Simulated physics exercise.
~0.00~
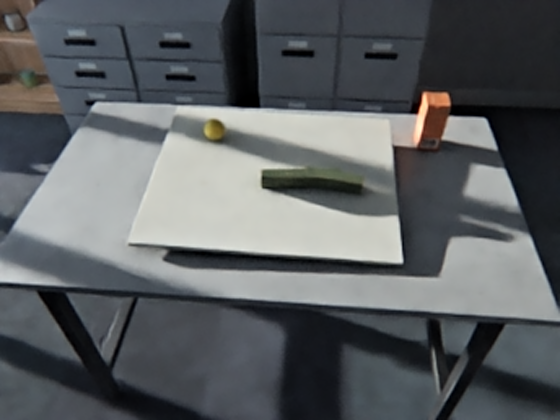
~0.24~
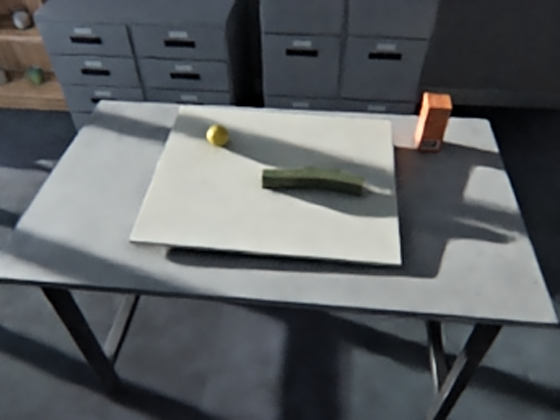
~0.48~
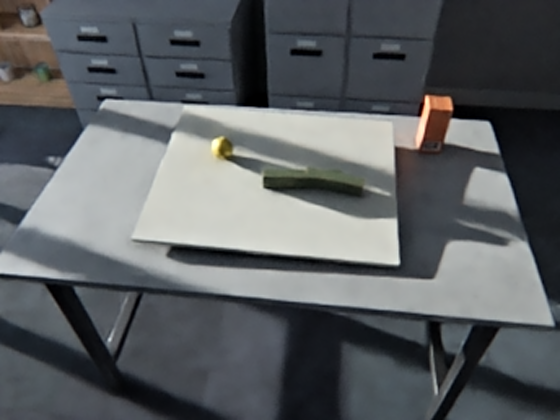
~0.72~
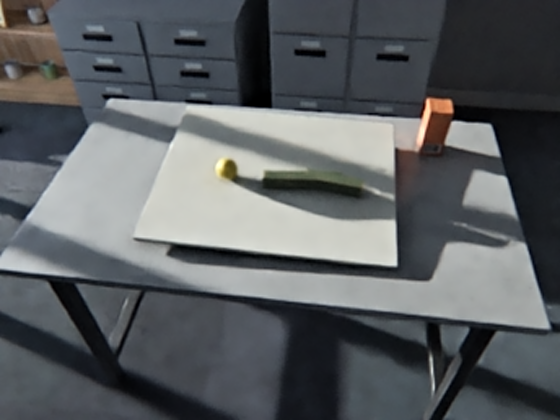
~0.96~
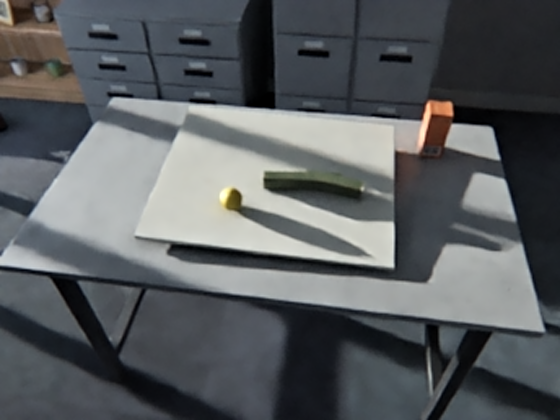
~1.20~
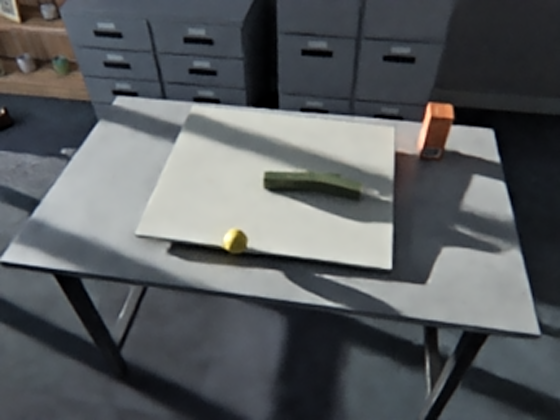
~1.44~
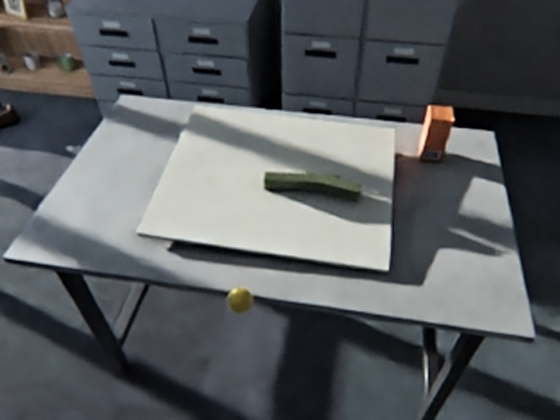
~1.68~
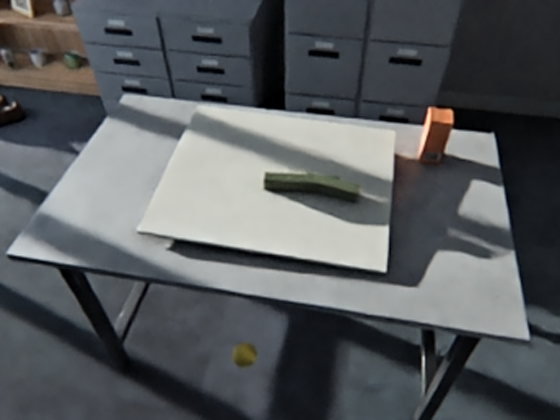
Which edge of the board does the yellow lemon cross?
The yellow lemon goes over the near edge of the board, passing to the left of the green block on its way.
Yellow lemon rolling down a tilted pale board past a fixed green block, dropping over the near edge towards the floor.
